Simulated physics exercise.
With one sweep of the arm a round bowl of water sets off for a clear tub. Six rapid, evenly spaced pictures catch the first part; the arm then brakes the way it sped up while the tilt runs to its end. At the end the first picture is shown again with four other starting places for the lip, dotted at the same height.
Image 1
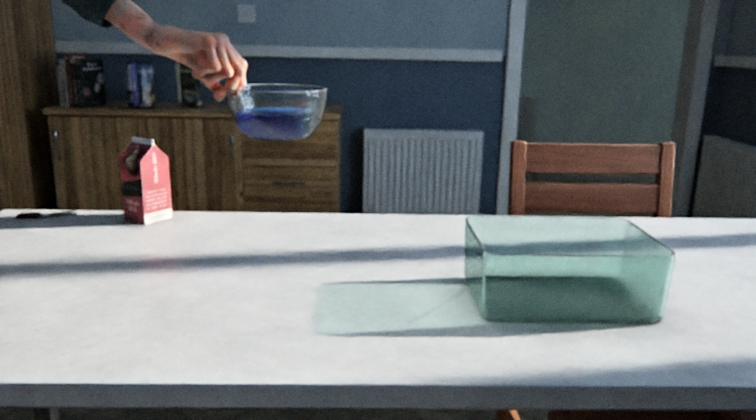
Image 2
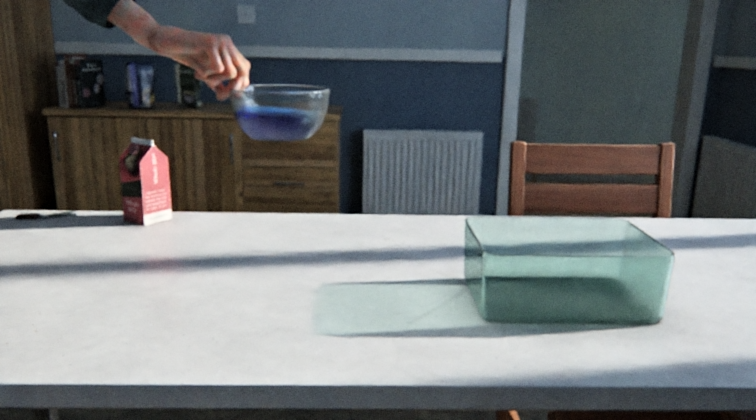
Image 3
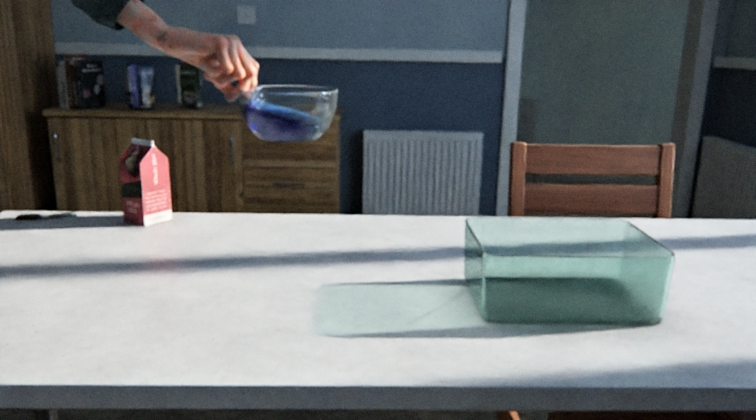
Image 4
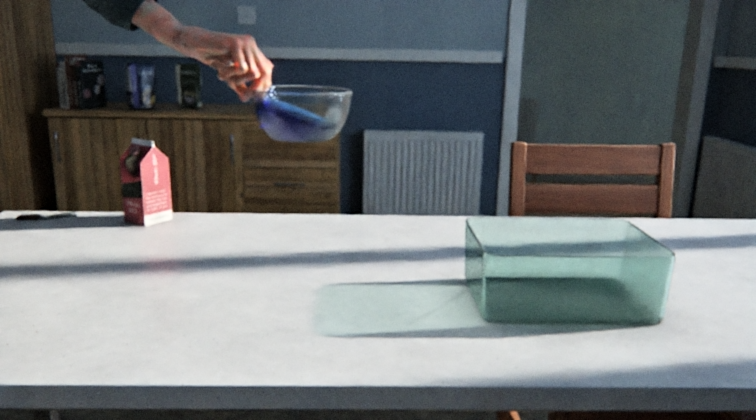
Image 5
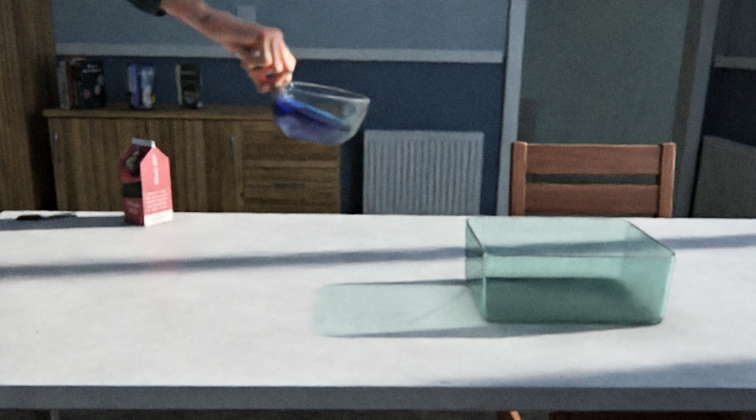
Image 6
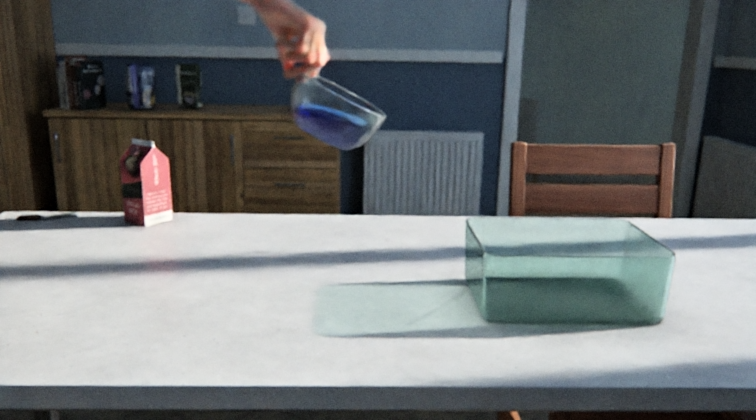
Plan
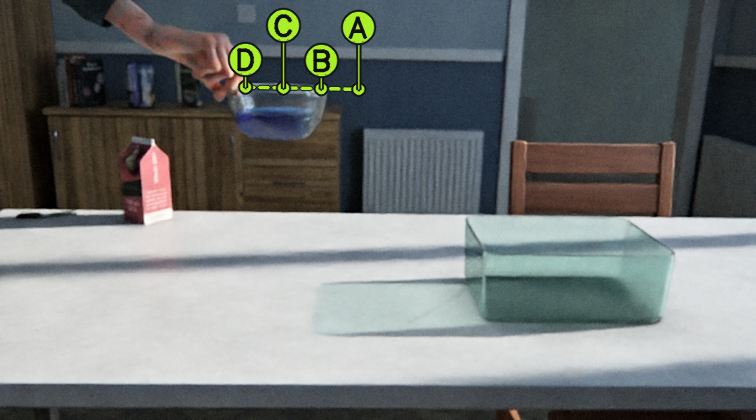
In a dim room with a wooden sideboard and a chair, a hand holds a clear round bowl of blue liquid above a white table with a red carton and a greenish clear tub. The hand carries the bowl a short way right, the liquid sloshing, then tilts it rightward.
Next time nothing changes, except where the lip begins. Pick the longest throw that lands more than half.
That is place A.
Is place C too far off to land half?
Yes, it does.
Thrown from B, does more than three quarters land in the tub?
No, it does not.
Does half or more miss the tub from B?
Yes, it does.
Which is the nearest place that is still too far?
That would be B.
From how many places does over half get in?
One.
On the marked copy, A at (358, 89); B at (321, 88); C at (283, 87); D at (245, 87).
If A is chosen, about 67 % lands in the tub, 22 % falls short and 12 % goes beside or beyond.
If B is chosen, about 24 % lands in the tub, 74 % falls short.
If C is chosen, about 0 % lands in the tub, 99 % falls short.
If D is chosen, about 0 % lands in the tub, 100 % falls short.
